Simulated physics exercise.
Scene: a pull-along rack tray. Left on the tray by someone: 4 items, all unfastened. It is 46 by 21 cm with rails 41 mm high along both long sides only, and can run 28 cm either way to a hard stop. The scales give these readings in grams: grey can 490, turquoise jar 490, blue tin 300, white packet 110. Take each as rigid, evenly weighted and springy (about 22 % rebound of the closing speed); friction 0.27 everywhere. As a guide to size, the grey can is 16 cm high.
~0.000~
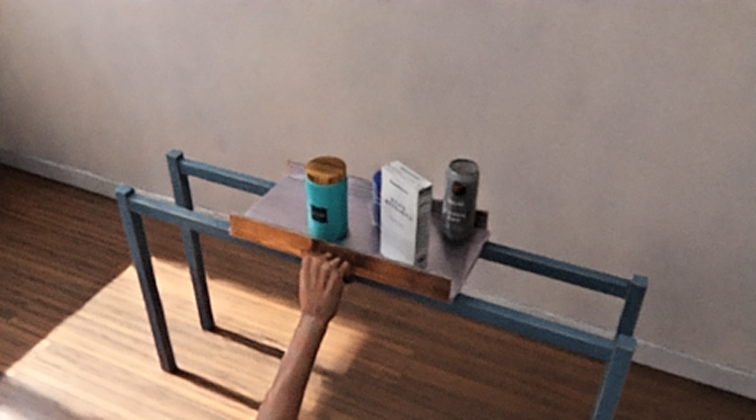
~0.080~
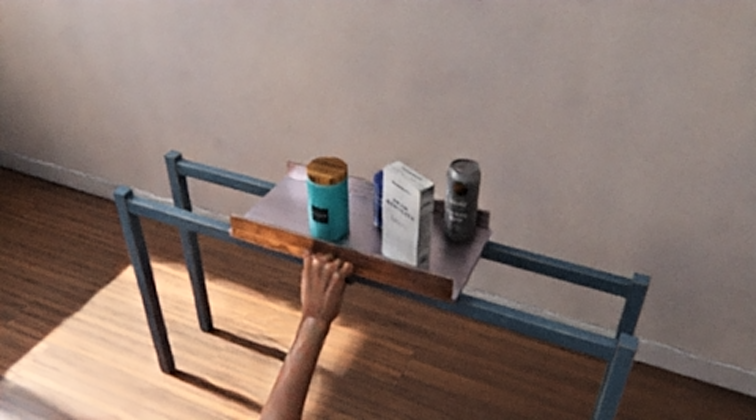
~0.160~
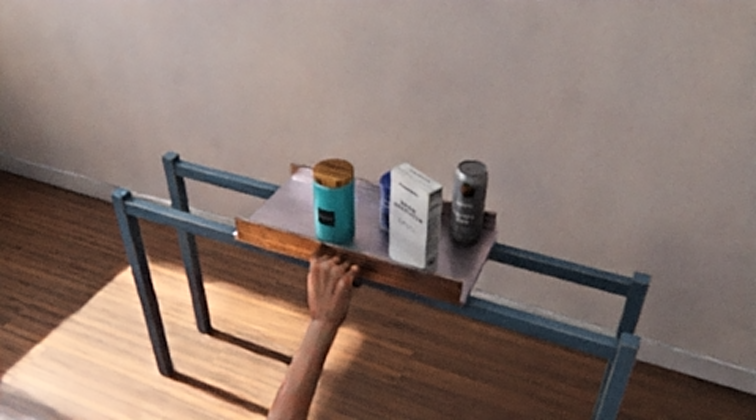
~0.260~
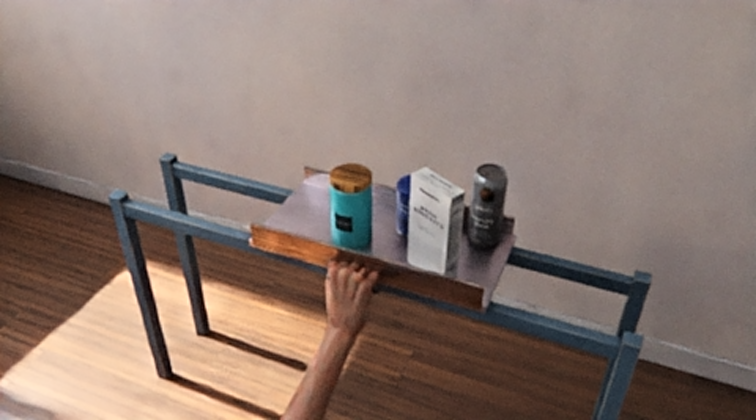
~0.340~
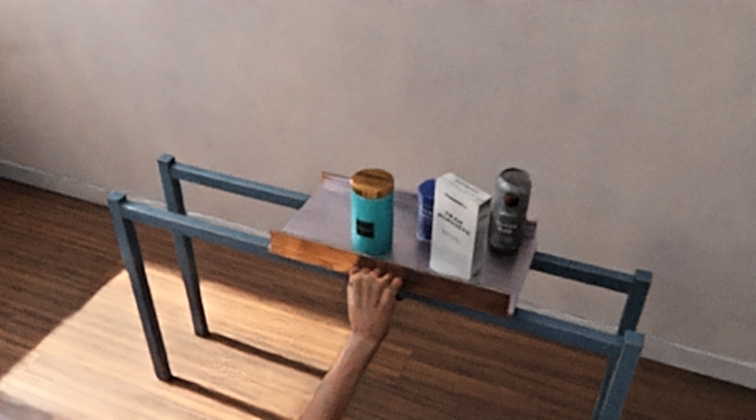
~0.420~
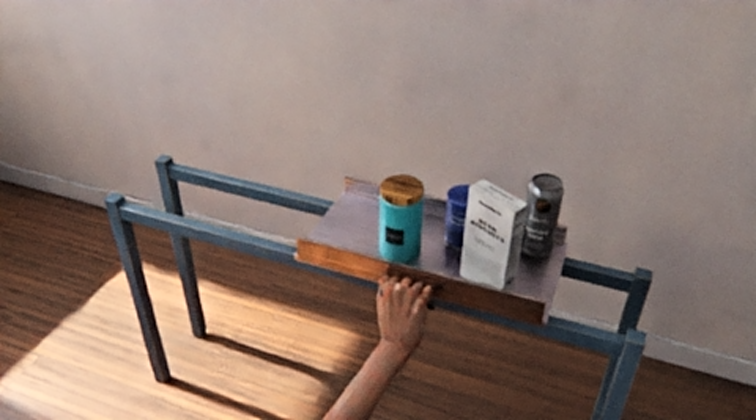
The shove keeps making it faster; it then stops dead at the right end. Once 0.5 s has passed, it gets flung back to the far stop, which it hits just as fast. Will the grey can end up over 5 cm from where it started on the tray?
Repositioned.
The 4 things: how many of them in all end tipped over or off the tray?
It comes to 3.
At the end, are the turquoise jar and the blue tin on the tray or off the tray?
The turquoise jar stays within bounds; the blue tin winds up out of bounds.
After 0.82 s, tray moved 28 cm right; grey can and white packet now off the tray; turquoise jar moved 17 cm; blue tin moved 17 cm.
After 1.32 s, tray moved 25 cm right; blue tin now off the tray; turquoise jar moved 19 cm.
After 1.82 s, tray midway; turquoise jar moved 19 cm.
After 2.12 s, tray moved 27 cm left; turquoise jar moved 19 cm.
In the end (2.9 s), off the tray, grey can, blue tin and white packet; turquoise jar under 5 cm from the start.
